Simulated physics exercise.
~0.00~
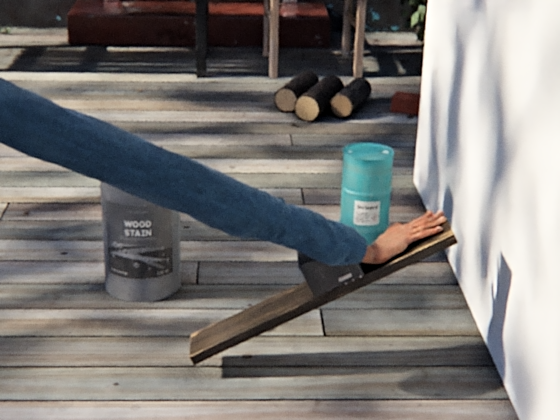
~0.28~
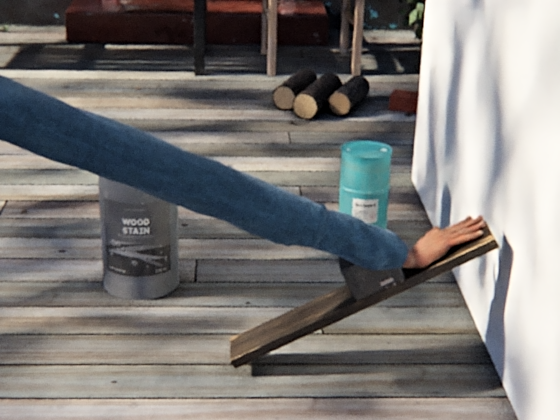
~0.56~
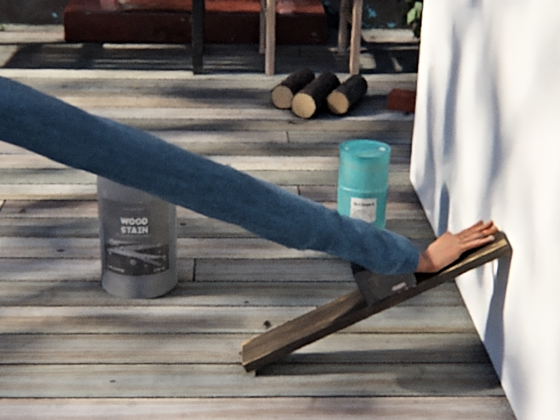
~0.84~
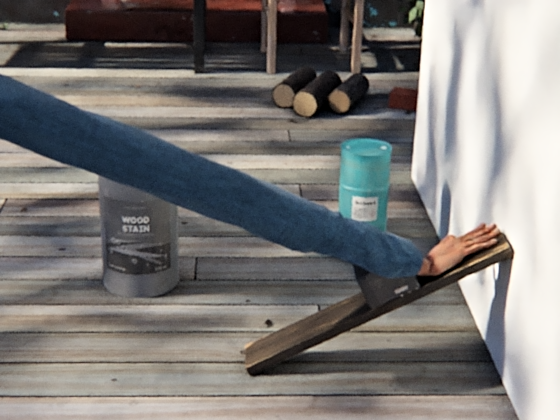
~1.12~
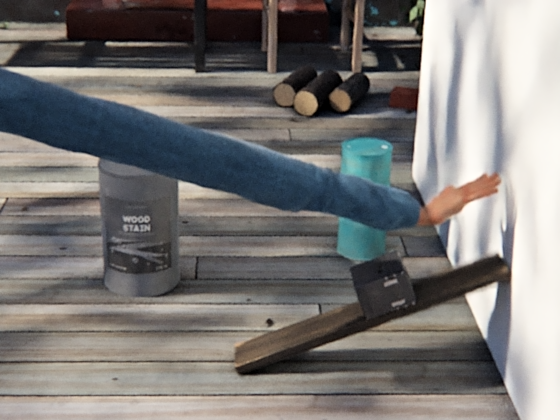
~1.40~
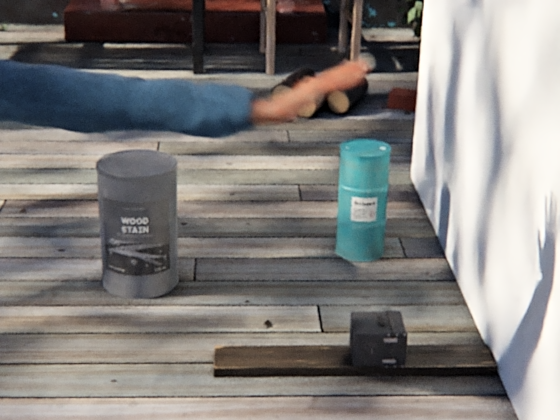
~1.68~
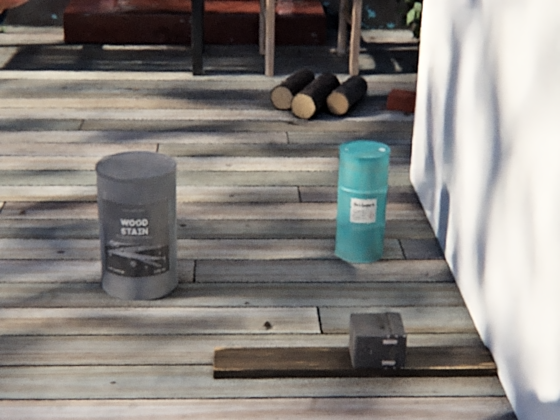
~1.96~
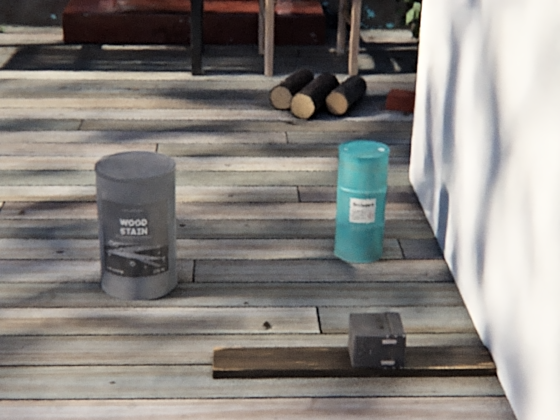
A hand leaned a dark plank carrying a small dark block against a white wall, then let go and drew back, and the plank slid down until it lay flat on the deck with the block still on top.
